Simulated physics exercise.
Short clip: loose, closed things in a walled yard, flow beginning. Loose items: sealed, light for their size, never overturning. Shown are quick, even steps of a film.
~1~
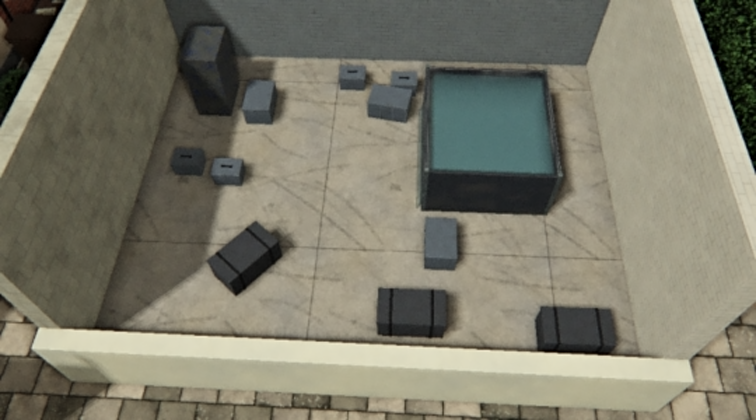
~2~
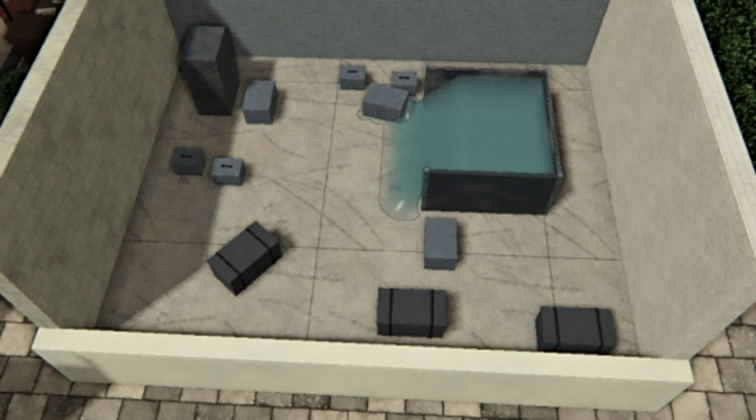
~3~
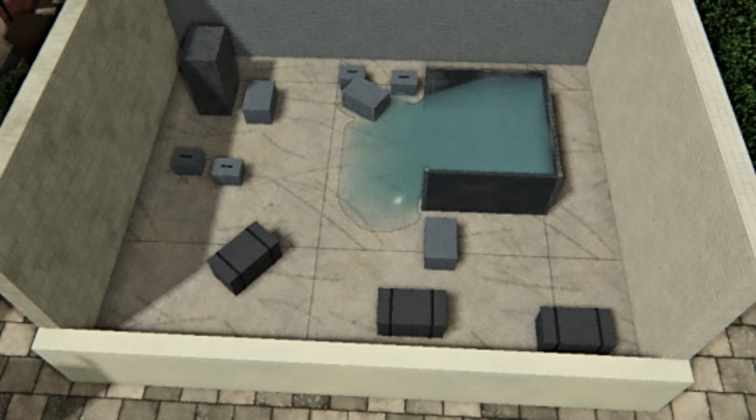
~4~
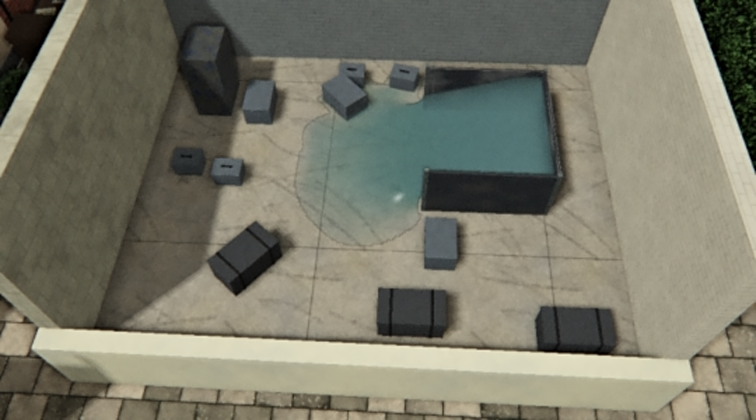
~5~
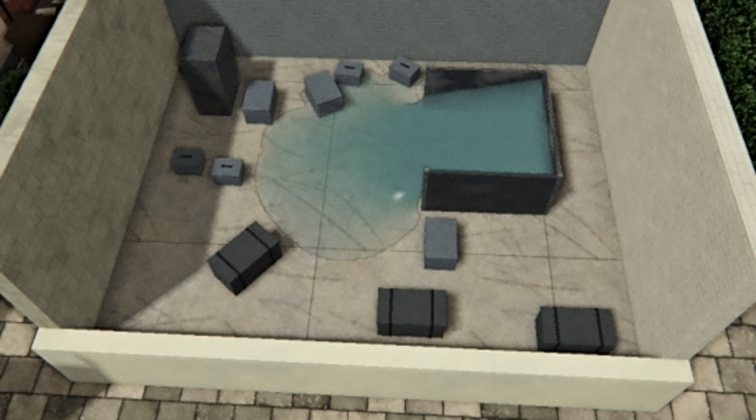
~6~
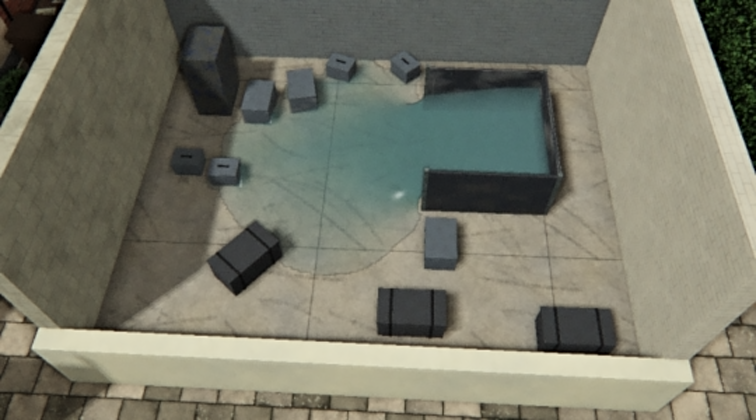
In a walled yard, water poured from the open left side of a dark tank and spread across the paved floor, pushing a gray box leftward and then nudging two smaller ones near the back wall.
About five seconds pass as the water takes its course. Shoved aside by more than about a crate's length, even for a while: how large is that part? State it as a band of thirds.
It falls in the band of two thirds or more.
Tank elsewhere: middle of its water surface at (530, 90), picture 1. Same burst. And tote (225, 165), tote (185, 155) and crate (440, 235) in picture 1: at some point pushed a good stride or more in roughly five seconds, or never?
Taking them in turn: Got sent well off; got sent well off; kept near its start.
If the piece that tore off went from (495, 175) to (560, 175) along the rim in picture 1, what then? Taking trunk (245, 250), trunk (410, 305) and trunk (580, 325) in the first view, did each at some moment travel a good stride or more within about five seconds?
Travels that far, travels that far, travels that far.
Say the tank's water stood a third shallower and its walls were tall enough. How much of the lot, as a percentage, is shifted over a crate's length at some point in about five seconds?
About 60 in every hundred loose things.
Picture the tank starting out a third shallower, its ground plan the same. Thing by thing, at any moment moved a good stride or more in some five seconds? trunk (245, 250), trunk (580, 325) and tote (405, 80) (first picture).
First one reached the mark, second one stopped before it, third one stopped before it.
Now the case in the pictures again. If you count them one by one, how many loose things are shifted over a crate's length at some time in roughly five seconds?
My tally gives 8.
A moment on, 3 of 10 are well off their spots; 2 afloat.
Next, 5 of 10 are well off their spots; 6 afloat.
Later, 6 of 10 are well off their spots; 6 afloat.
In the end, 7 of 10 are well off their spots, and 8 have been at some point; 6 afloat.
